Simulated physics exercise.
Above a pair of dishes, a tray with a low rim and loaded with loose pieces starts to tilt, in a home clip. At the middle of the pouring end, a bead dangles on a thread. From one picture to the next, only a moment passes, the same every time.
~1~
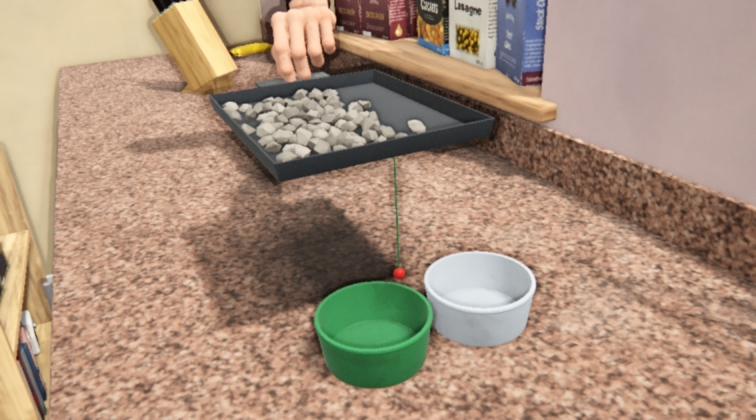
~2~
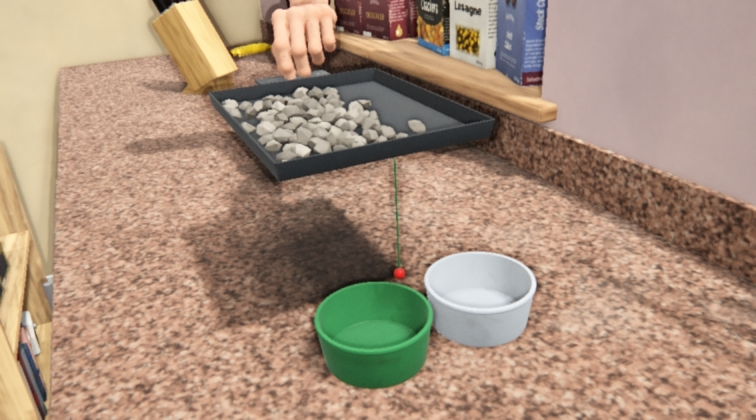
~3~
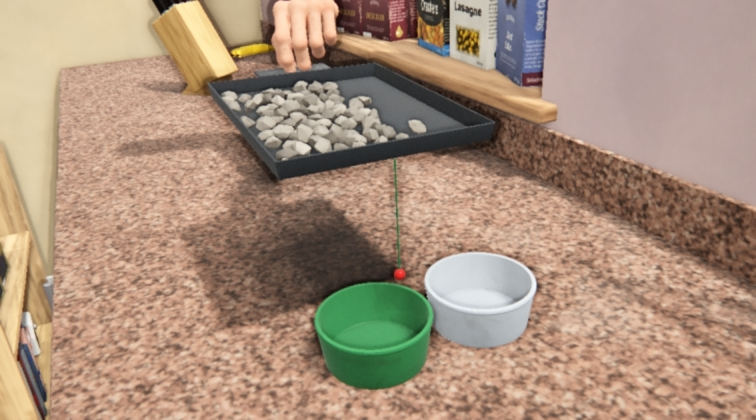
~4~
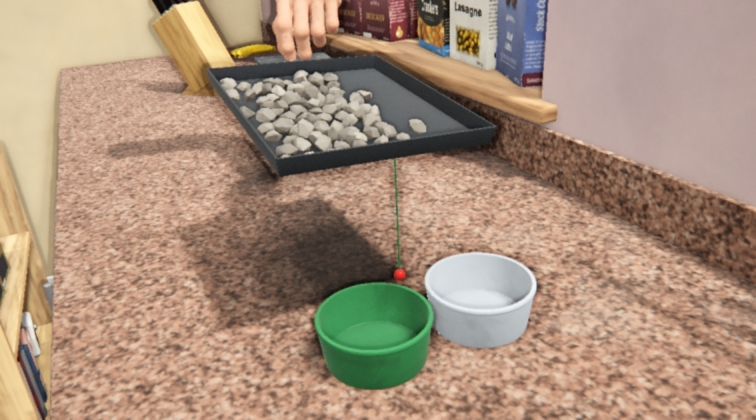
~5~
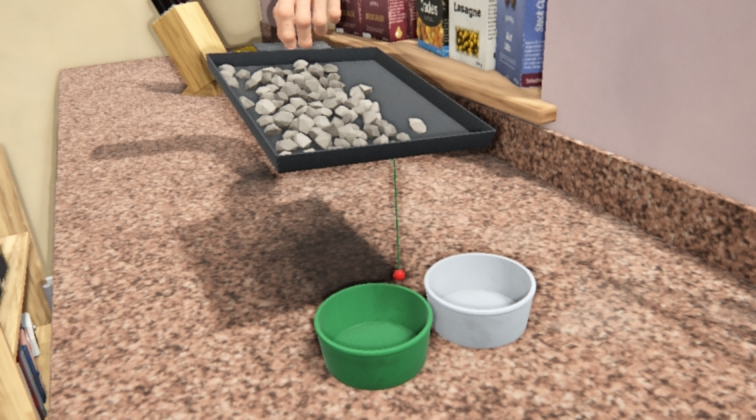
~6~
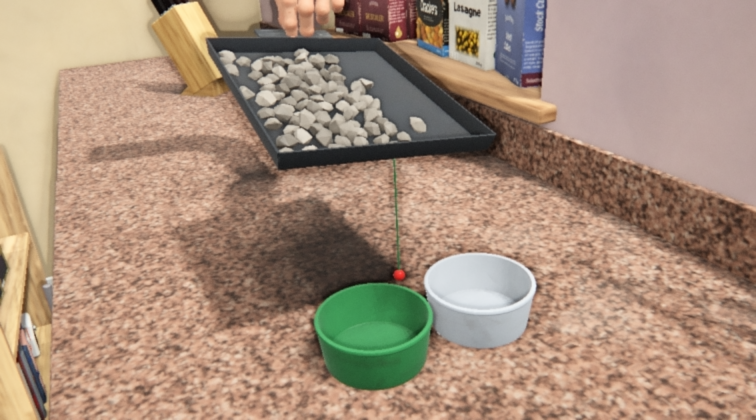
On a speckled kitchen counter, a hand holds the far side of a dark, shallow tray of grey stones above a green dish and a white dish, a red bead hanging from its near edge. The hand gradually raises the far side, tilting the tray slightly, while the stones barely shift.
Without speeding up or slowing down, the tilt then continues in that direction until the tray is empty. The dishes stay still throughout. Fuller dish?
Right-hand.
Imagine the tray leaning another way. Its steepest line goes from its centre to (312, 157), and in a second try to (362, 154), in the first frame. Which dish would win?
Try 1: The left-side dish; try 2: The left-side dish.
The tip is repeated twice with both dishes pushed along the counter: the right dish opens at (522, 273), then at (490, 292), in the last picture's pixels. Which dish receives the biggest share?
The dish to the right at the first, the dish to the right at the second.
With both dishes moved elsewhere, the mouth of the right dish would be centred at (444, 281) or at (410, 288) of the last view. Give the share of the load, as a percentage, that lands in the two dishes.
It comes to about 50 per cent the first time and about 10 per cent the second.
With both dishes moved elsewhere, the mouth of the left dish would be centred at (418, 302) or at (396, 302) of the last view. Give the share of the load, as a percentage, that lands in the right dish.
First position: Some 60 %; second position: Some 80 %.
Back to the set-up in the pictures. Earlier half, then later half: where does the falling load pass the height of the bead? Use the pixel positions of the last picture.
Around (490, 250) at first; around (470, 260) after that.
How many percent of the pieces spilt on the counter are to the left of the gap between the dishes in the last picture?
Roughly 10 in a hundred.
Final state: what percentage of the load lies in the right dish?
Roughly 70 in every hundred pieces, I'd say.
Soon after the last picture, tray tipped steeply; nearly all on the tray; a stray few in the air.
A little later, tray tipped right over; about two thirds on the tray; a small part in the right dish; a stray few outside both; about a quarter in the air.
Later still, tray tipped past a quarter turn; a stray few in the left dish; about two thirds in the right dish; about a quarter outside both.
At rest, tray tipped past a quarter turn; a stray few in the left dish; about two thirds in the right dish; about a quarter outside both.
